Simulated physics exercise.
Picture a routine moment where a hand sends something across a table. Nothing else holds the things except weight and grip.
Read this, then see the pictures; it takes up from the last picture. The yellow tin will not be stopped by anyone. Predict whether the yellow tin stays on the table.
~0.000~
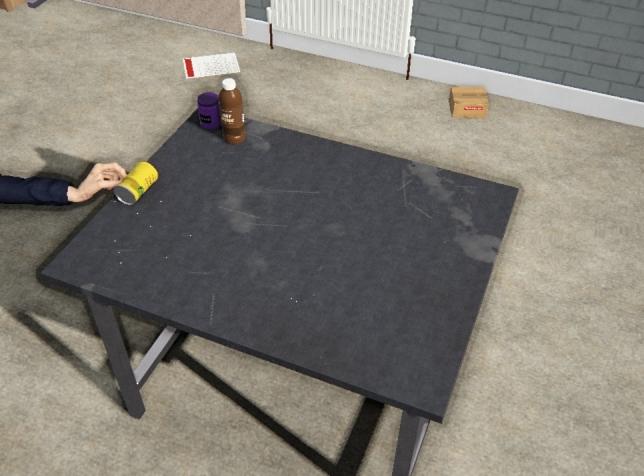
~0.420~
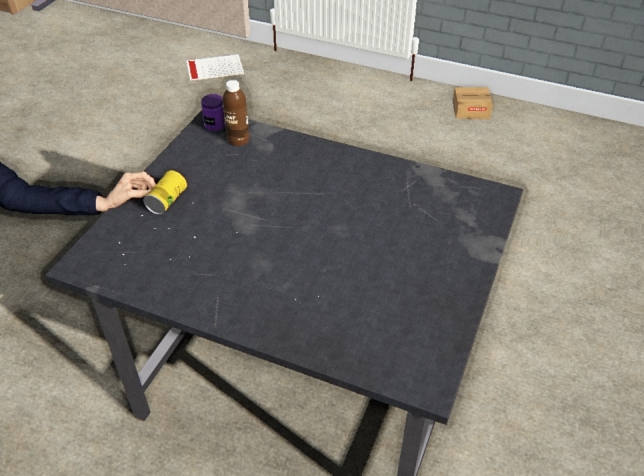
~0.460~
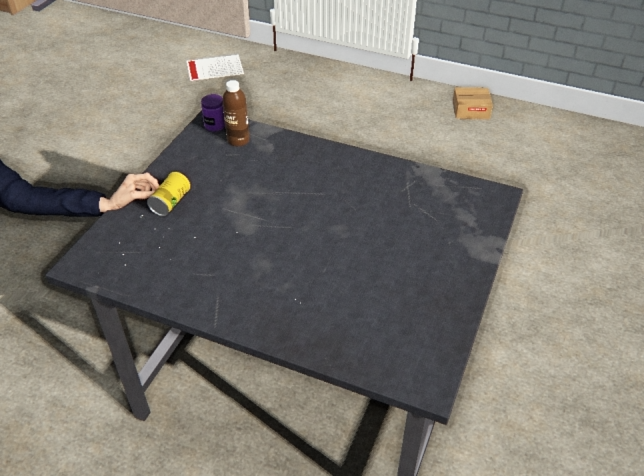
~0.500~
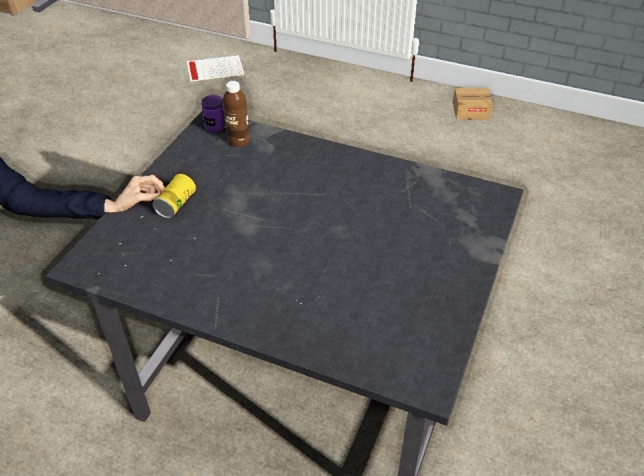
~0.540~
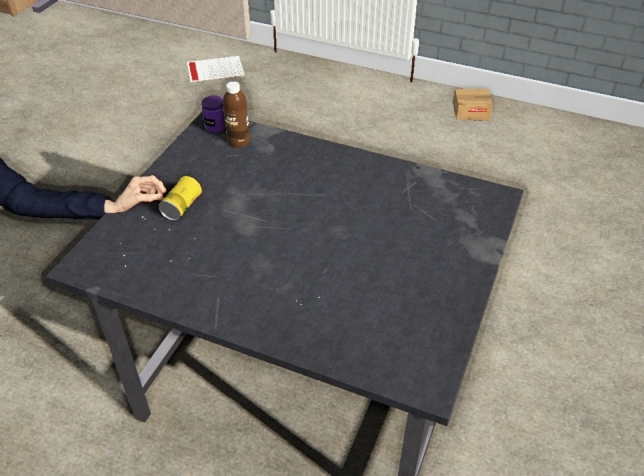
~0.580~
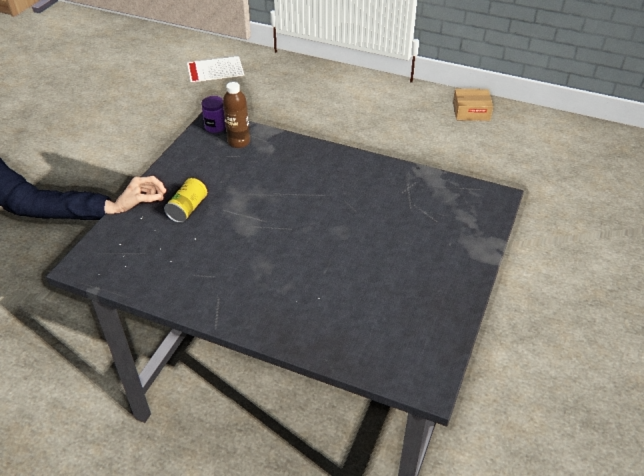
My guess is it keeps a grip on the table.
After 0.78 s, yellow tin rolled well along near (213, 208).
After 1.08 s, yellow tin rolled well along near (246, 219).
After 1.58 s, yellow tin rolled well along near (286, 230).
At rest (2.7 s), moved from the start, yellow tin. Seen from the same camera at the end, yellow tin near (302, 235).
